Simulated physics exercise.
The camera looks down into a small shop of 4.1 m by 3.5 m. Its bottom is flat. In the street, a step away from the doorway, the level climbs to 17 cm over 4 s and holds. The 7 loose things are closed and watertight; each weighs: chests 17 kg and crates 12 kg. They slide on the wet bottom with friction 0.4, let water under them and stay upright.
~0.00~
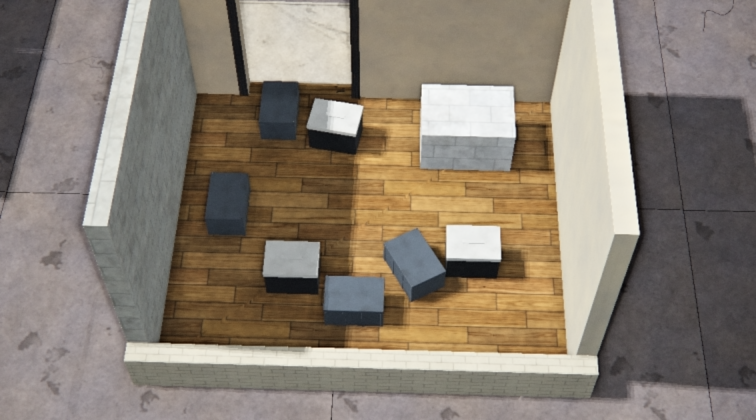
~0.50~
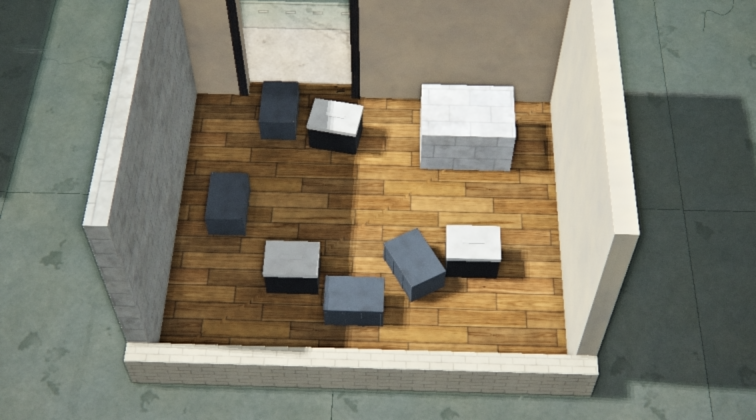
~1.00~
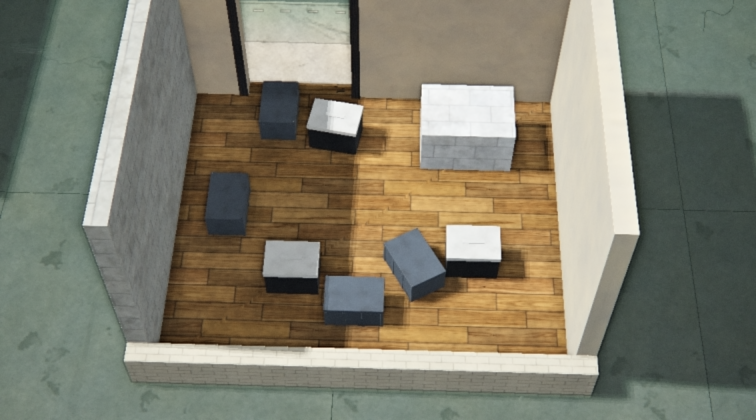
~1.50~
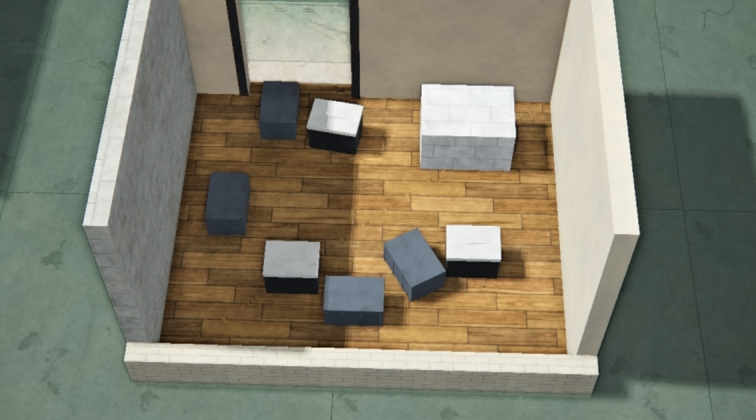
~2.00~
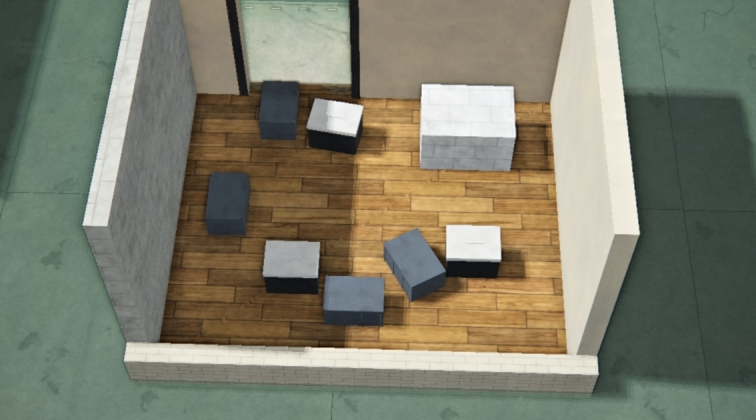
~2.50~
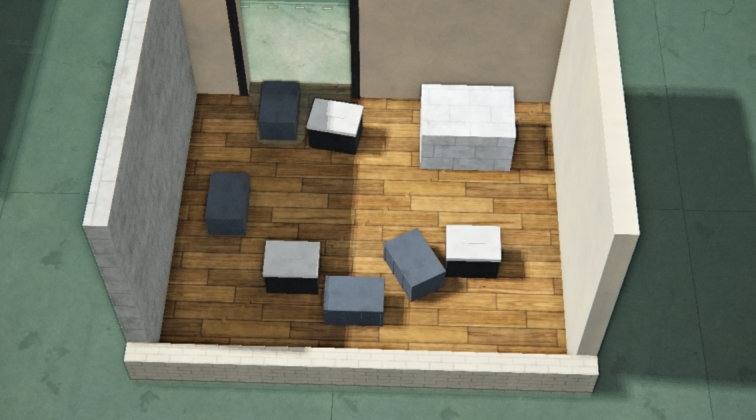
We see a small walled shop with a wooden floor from above, holding a large pale block and seven smaller grey and white-topped boxes that stay still, while the grey paving outside turns green, first around the walls, then beyond the doorway.
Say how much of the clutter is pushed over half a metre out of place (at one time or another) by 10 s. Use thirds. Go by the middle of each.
That comes to at least two thirds.
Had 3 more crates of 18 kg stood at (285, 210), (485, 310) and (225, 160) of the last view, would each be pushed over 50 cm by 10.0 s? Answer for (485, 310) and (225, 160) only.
In turn: Under, over.
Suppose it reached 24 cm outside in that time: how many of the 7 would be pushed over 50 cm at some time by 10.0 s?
In that case 7 of them.
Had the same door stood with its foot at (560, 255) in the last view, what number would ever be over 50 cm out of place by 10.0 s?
In that case 0 of them.
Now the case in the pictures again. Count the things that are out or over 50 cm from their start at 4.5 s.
By then 1.
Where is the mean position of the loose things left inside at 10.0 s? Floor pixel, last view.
Around (350, 295).
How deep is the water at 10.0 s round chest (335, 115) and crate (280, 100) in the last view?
About 6 and 11 cm.
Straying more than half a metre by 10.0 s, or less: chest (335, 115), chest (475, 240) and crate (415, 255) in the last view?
In that order: Over, less, under.
After 3.5 s 0 of 7 are over 50 cm from their spots; 0 afloat.
After 4.5 s 1 of 7 are over 50 cm from their spots; 0 afloat.
After 7.0 s 3 of 7 are over 50 cm from their spots; 2 afloat.
After 10.0 s 5 of 7 are over 50 cm from their spots, and 5 have been at some point; 4 afloat.
